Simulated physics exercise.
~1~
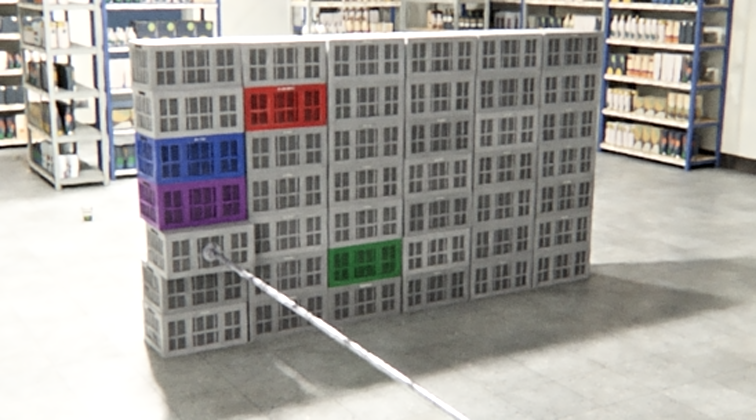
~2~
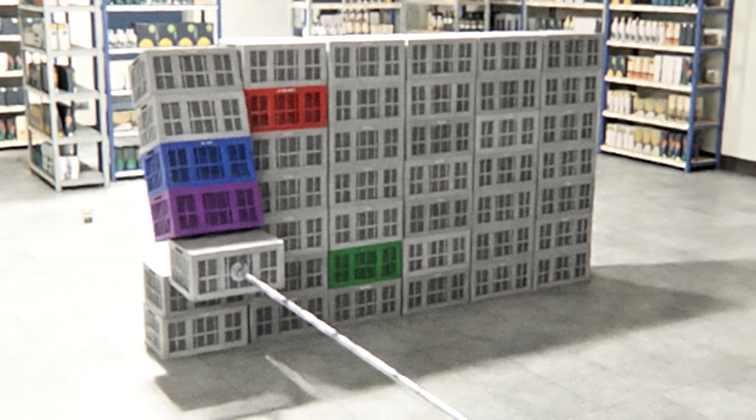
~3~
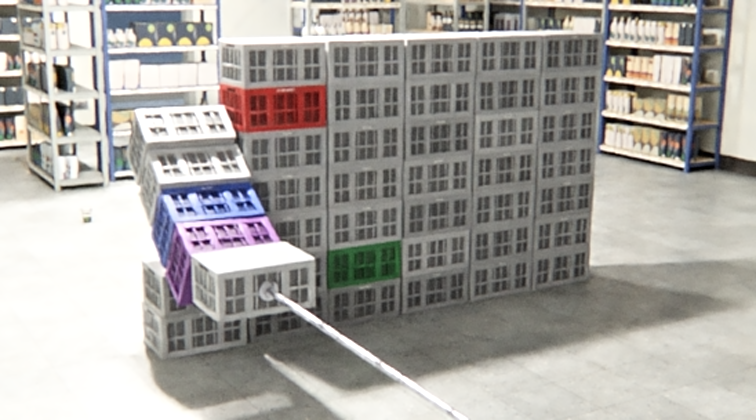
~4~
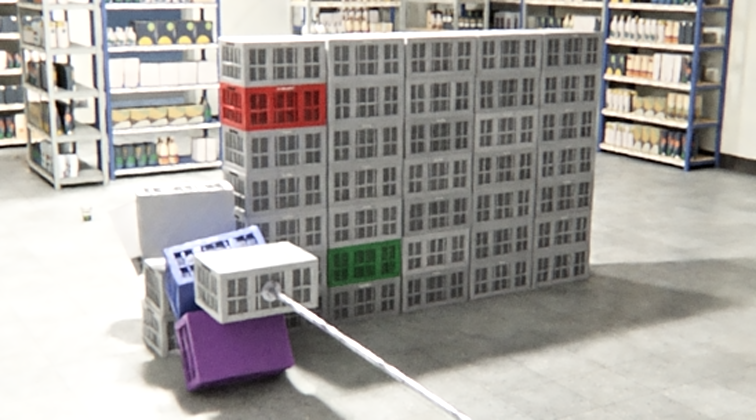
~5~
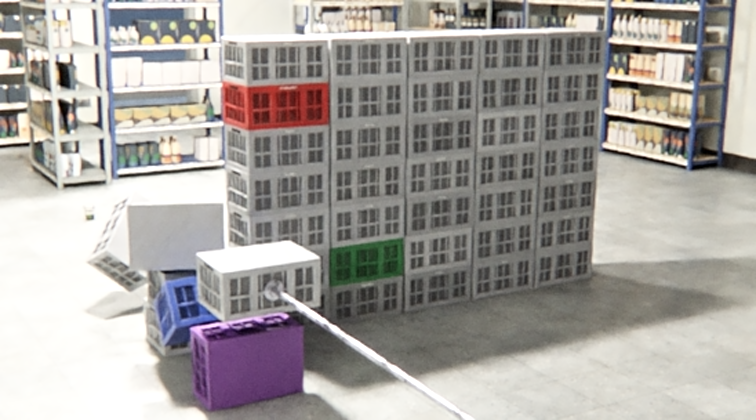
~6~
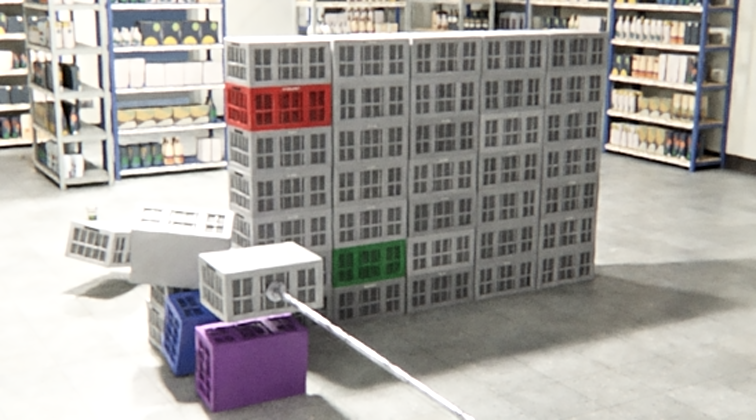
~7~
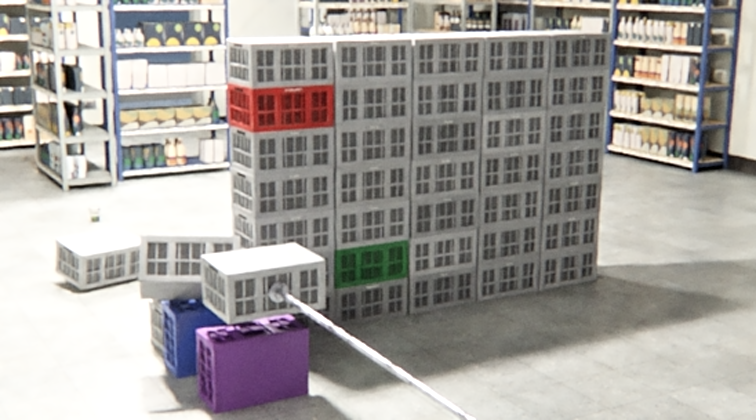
Warehouse floor with a rod pulling a grey crate from a stacked wall, blue, purple and two grey crates above tumbling down.
